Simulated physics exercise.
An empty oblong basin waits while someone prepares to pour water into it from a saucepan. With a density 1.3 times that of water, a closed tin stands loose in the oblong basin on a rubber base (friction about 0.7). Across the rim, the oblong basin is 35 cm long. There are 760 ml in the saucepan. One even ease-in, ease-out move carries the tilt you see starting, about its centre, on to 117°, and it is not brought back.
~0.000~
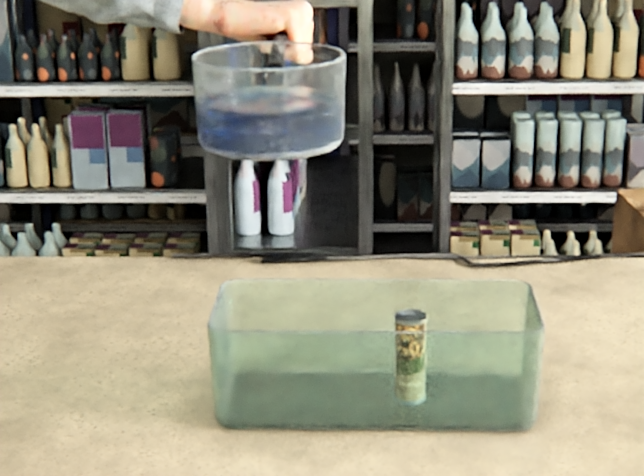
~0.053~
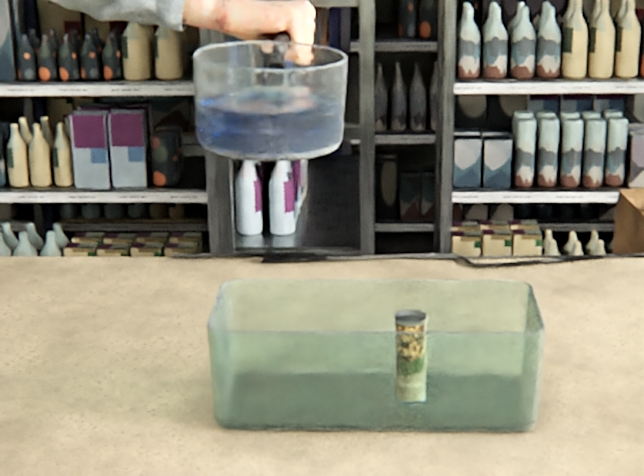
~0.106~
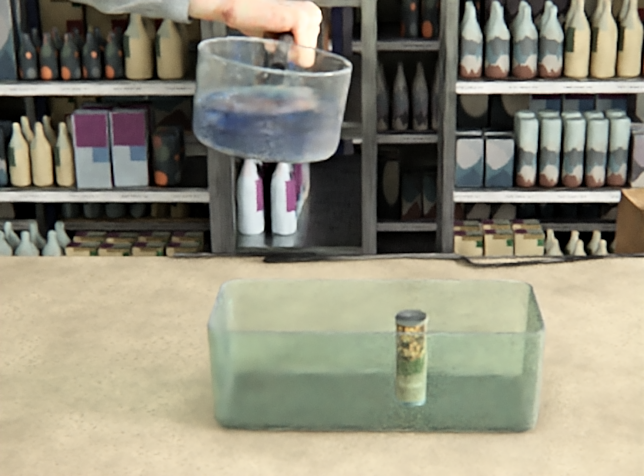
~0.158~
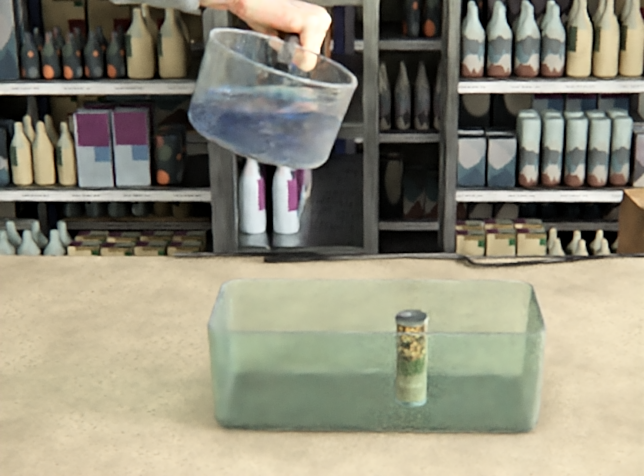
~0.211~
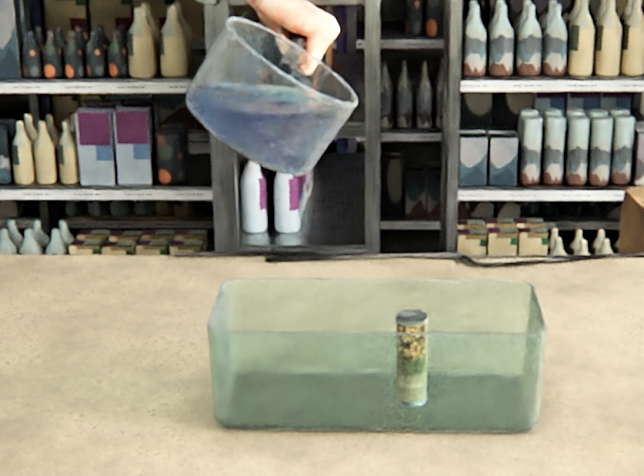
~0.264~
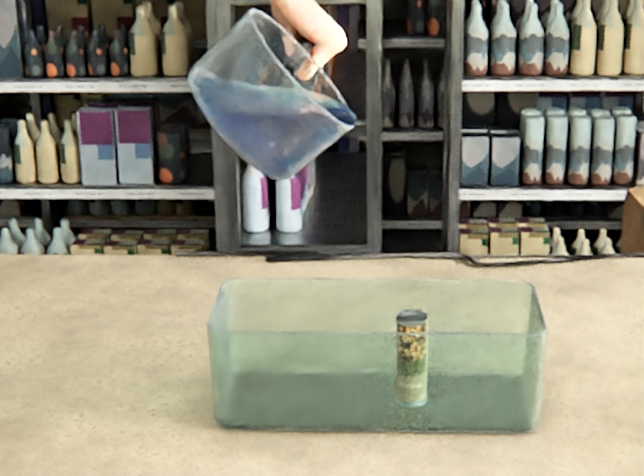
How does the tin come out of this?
It ends up knocked down.
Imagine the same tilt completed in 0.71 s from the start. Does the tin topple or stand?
The tin stays on its base.
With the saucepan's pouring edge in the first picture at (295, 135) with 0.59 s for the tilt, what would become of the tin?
After that, the tin stays vertical.
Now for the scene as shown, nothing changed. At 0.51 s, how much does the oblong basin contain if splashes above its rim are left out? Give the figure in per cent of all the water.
Estimate - around 14 in a hundred parts.
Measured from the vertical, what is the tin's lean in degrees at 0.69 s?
It sits at roughly 5°.
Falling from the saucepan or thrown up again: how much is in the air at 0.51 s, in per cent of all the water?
About 64 per cent.
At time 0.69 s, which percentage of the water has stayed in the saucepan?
About 4 % is still there.
By 0.51 s the tilt is 112° and 22 per cent is still to pour; the tin stands where it began.
By 0.69 s the tilt is 117° and 4 per cent is still to pour; the tin stands 2 cm from where it began.
By 0.88 s the tilt is 117° and 0 per cent is still to pour; the tin leans 49°.
By 1.09 s the tilt is 117° and 0 per cent is still to pour; the tin lies on its side.
At rest the tin lies on its side.
